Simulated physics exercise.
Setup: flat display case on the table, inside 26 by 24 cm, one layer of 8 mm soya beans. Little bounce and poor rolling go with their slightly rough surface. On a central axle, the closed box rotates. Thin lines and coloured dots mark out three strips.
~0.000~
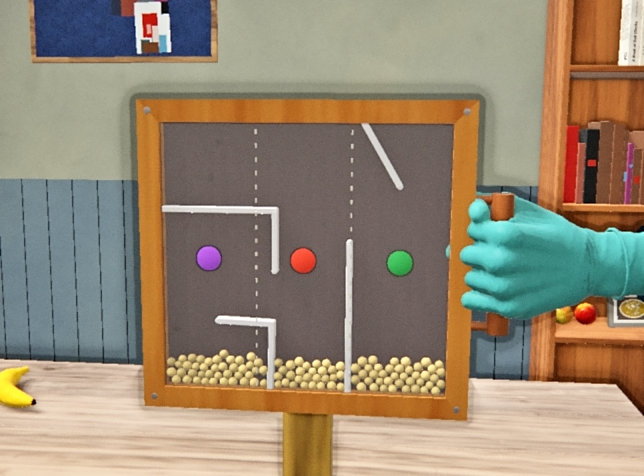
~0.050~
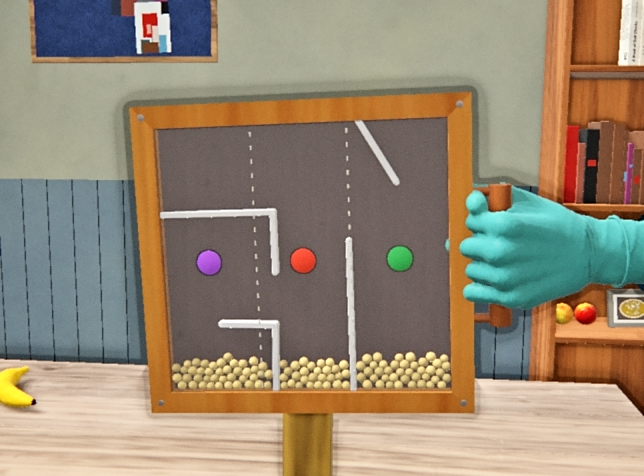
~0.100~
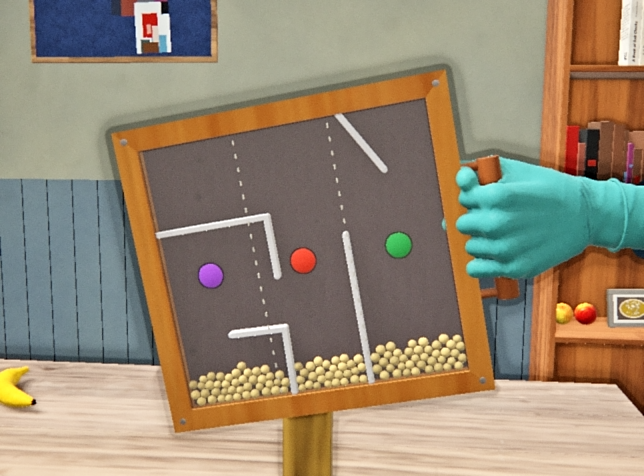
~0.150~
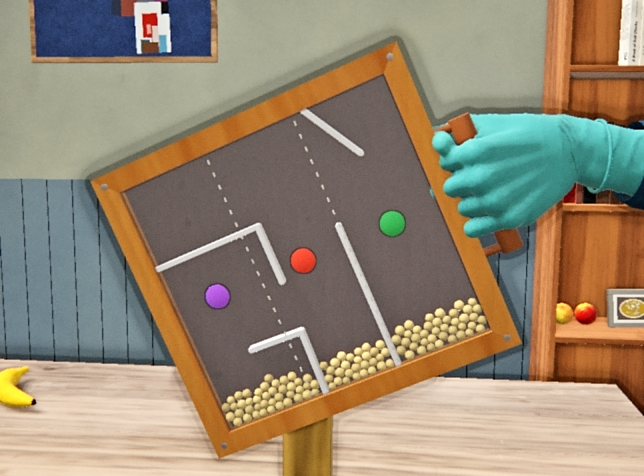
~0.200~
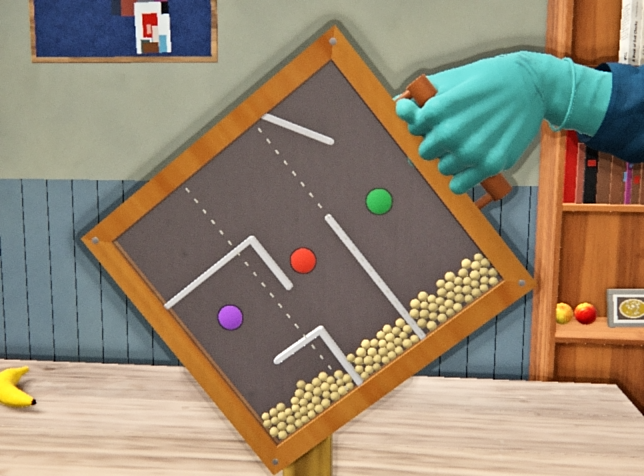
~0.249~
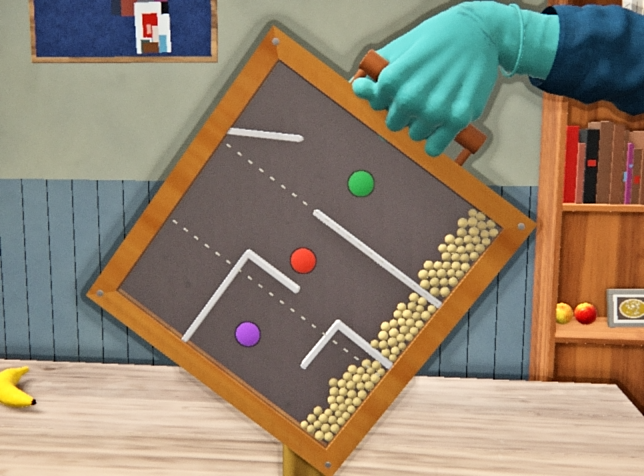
A wood-framed square case stands on a post above a pale tabletop, seen from the front by a still camera, with a banana, blue panelling and a bookshelf around it. Purple, red and green discs and white bars cross its grey face, with small beige beans along the bottom. A teal-gloved hand turns the case anticlockwise, slowly then further, and the beans shift along toward the right corner.
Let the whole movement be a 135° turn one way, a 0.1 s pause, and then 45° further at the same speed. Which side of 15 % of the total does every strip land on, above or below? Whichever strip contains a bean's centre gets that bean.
Red strip: Above, purple strip: Above, green strip: Below.
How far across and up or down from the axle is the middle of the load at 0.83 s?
The middle sits around 3 cm right of it and 7 cm below it.
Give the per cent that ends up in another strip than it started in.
Around 60 percent.
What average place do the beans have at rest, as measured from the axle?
Right: About 6 cm; below: About 6 cm.
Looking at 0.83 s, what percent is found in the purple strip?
It works out at roughly 65 %.
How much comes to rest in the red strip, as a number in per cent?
About 25 per cent.
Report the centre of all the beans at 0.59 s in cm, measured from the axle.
5 cm right, 2 cm above.
After 0.59 s, it stands 135° anticlockwise; the beans' middle is 5 cm right of and 2 cm above the centre; red 25 %, purple 40 %, green 35 %.
After 0.83 s, it stands 156° anticlockwise; the beans' middle is 3 cm right of and 7 cm below the centre; red 30 %, purple 65 %, green 5 %.
After 0.98 s, it stands 180° anticlockwise; the beans' middle is 7 cm right of and 6 cm below the centre; red 25 %, purple 70 %, green 5 %.
At rest by 1.8 s, it stands 180° anticlockwise; red 25 %, purple 70 %, green 5 %.
